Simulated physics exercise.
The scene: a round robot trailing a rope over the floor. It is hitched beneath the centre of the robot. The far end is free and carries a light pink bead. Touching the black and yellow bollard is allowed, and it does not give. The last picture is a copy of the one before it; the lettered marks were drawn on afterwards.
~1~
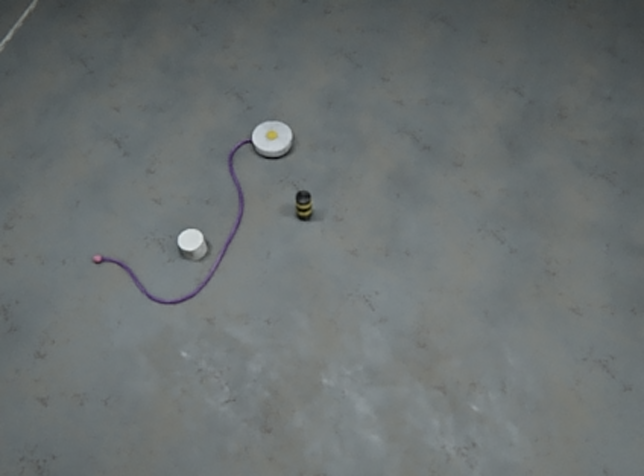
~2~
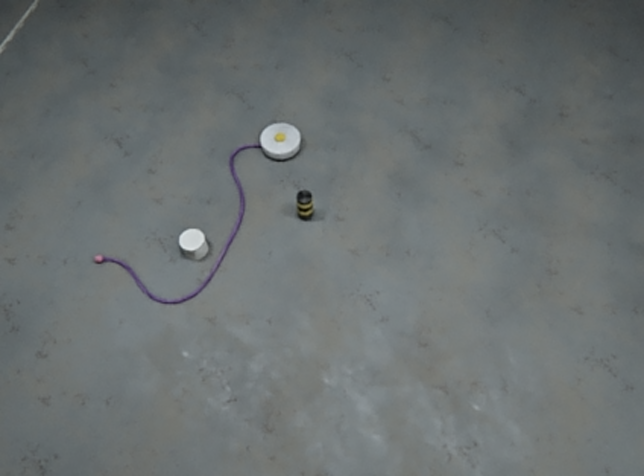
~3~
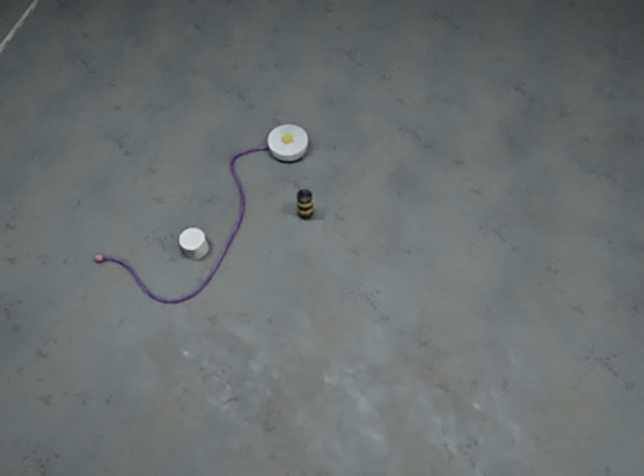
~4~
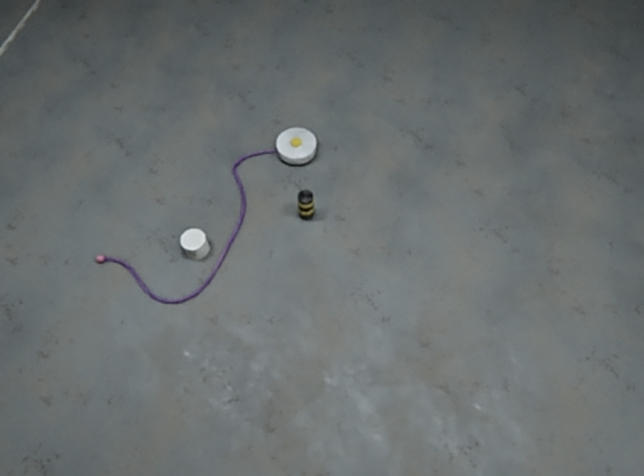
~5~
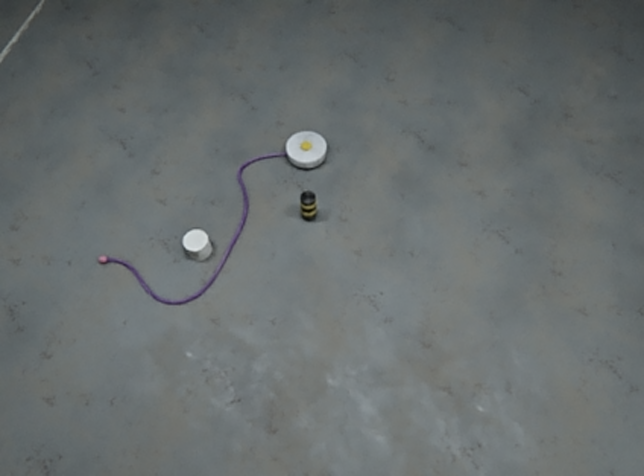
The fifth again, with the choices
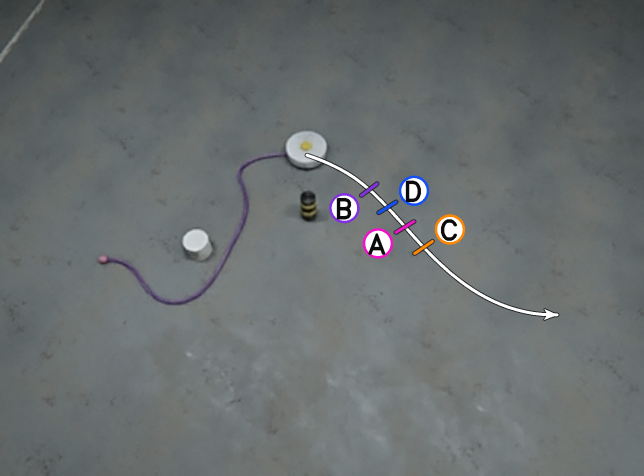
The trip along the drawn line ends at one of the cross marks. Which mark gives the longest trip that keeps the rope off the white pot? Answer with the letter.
Stop at C.
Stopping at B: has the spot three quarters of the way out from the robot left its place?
By then, no.
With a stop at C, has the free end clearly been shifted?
By then, no.
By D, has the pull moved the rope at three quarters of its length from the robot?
By then, no.
On the marked copy, A at (405, 227); B at (369, 190); C at (424, 247); D at (387, 207); the route from (307, 155) via (416, 240) to (557, 315).
Taking C. A third of the way, robot (354, 173), middle of the rope (231, 248), free end (103, 260).
Two thirds of the way, robot (393, 208), middle of the rope (232, 248), free end (103, 260).
When it is over, robot (425, 243), middle of the rope (265, 236), free end (103, 260); only the bollard has been touched, if anything.
As for the rest, A is safe but short; B is safe but short; D is safe but short.
